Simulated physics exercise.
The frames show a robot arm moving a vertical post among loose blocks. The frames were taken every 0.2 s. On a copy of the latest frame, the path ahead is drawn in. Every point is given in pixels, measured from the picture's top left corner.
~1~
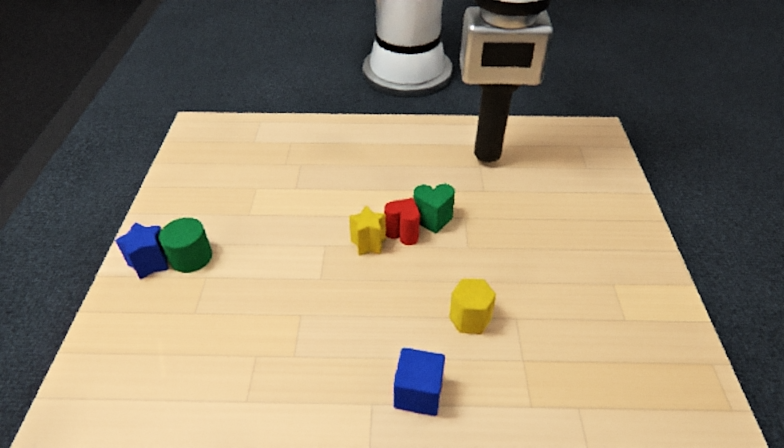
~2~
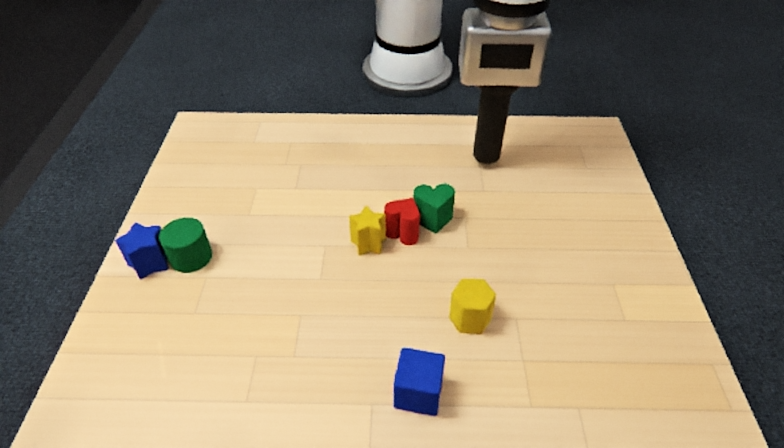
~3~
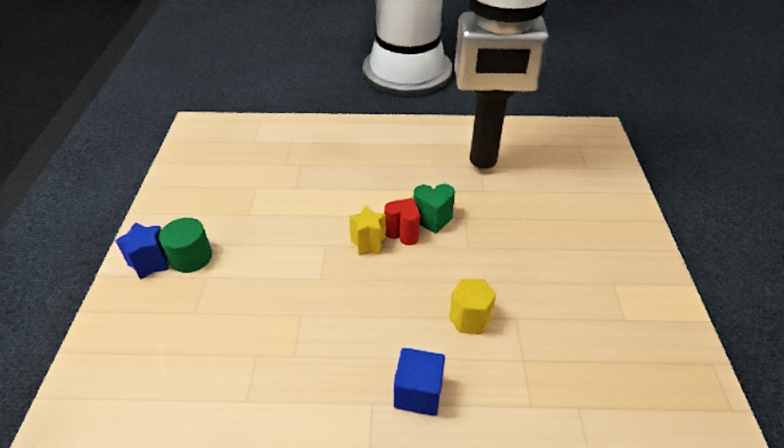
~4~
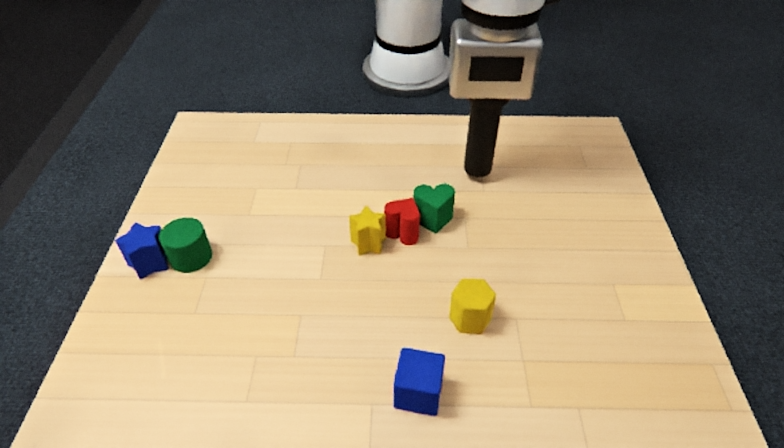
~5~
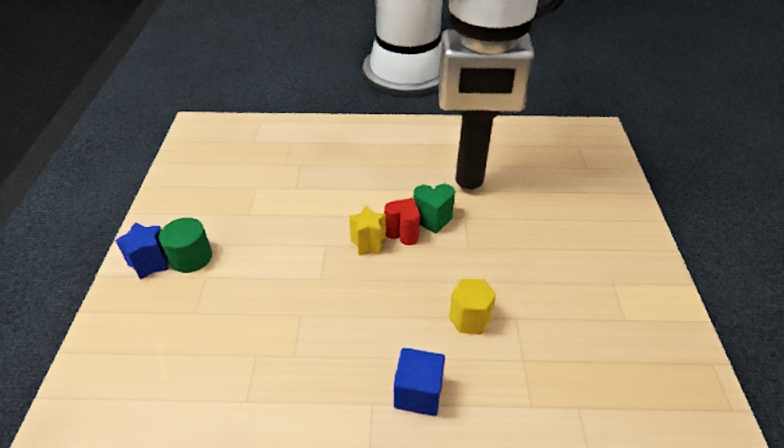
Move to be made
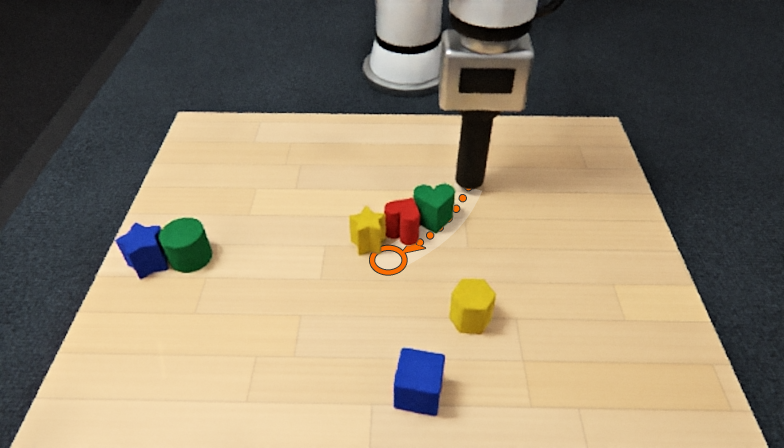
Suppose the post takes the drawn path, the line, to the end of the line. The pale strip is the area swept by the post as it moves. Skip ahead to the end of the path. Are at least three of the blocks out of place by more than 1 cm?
Yes, I think so.
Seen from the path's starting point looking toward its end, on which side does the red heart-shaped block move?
The shift is rightward.
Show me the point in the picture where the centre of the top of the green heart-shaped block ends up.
The spot you're after is about (362, 223) in the image.
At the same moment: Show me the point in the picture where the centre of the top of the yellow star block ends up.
It sits at (326, 224).
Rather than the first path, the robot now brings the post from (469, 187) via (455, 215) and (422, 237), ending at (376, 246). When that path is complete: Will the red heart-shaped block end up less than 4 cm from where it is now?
Answer: No.
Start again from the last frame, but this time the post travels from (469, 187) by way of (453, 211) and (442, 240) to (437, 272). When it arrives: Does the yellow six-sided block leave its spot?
Final answer: No.
Path on the board, from (469, 187) through (453, 214) and (426, 239) to (388, 260).
On the path given first. One third of the way, post (453, 207); yellow star block (365, 220); red heart-shaped block (398, 209), turned 15° anticlockwise; green heart-shaped block (423, 199), turned 20° clockwise.
Two thirds of the way, post (426, 232); yellow star block (341, 224), turned 40° anticlockwise; red heart-shaped block (361, 209), turned 30° clockwise; green heart-shaped block (391, 214), turned 65° clockwise.
At the end, post (388, 253); yellow star block (326, 224), turned 85° anticlockwise; red heart-shaped block (348, 201), turned 75° clockwise; green heart-shaped block (362, 223), turned 125° clockwise.
